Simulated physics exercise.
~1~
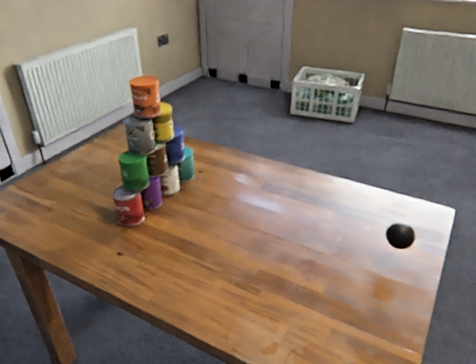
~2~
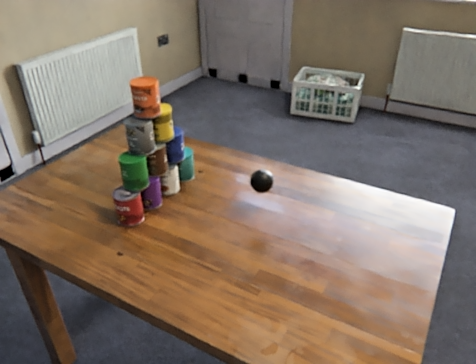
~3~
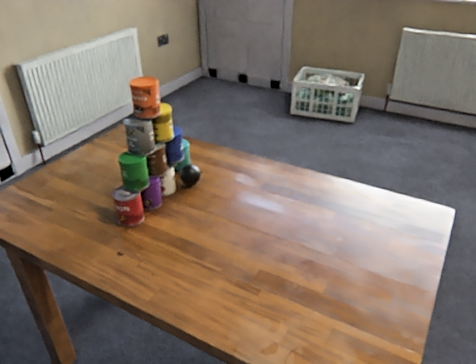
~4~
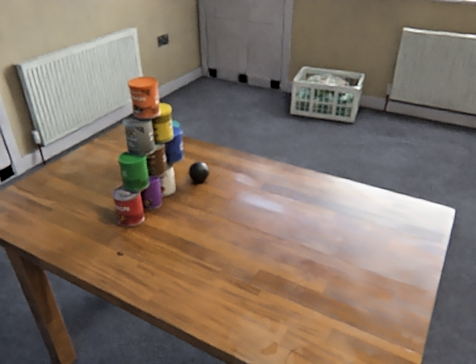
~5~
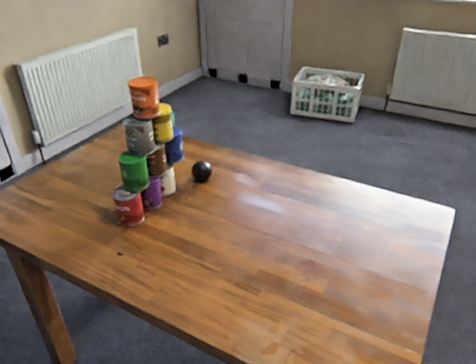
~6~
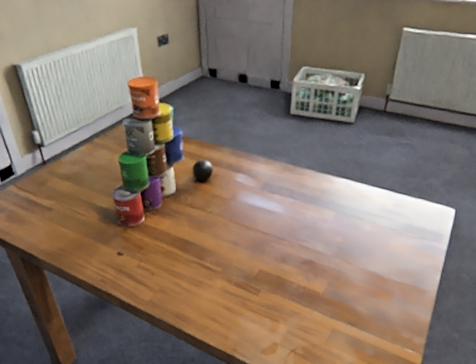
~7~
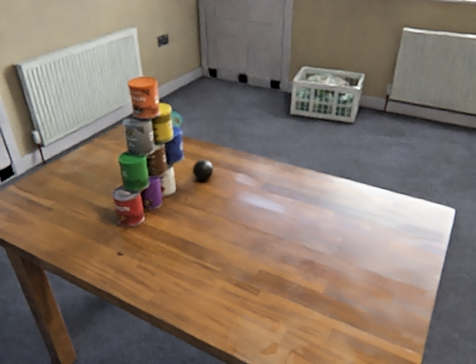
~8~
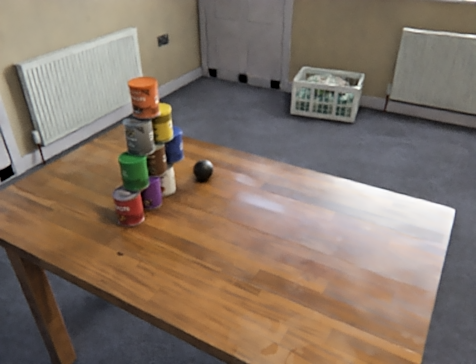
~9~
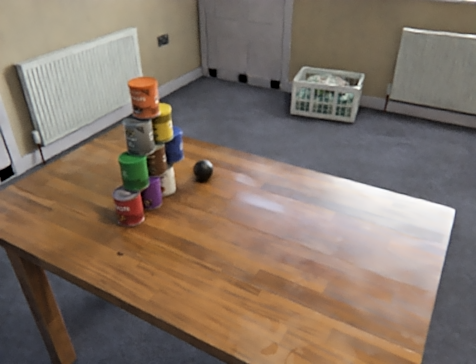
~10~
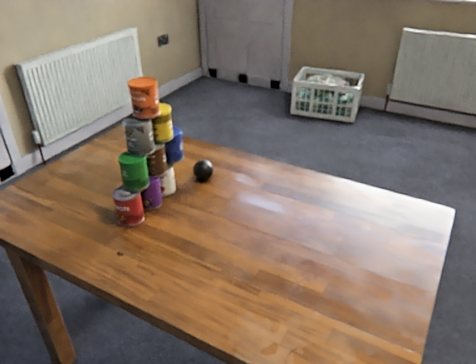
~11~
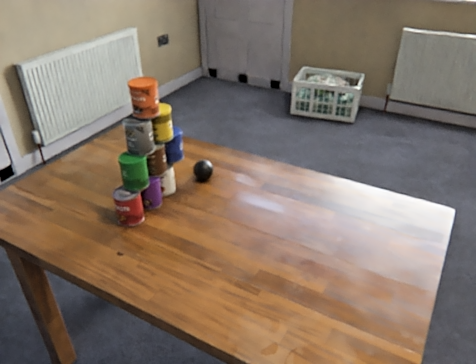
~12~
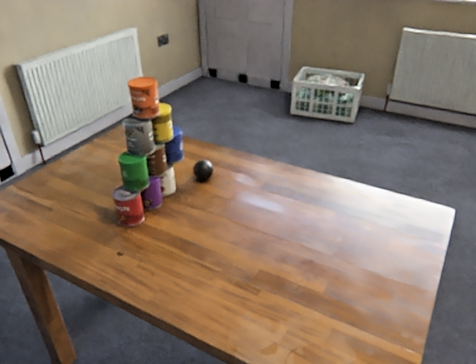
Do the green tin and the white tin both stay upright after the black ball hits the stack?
Yes, both the green tin and the white tin are still standing upright in the stack at the end.
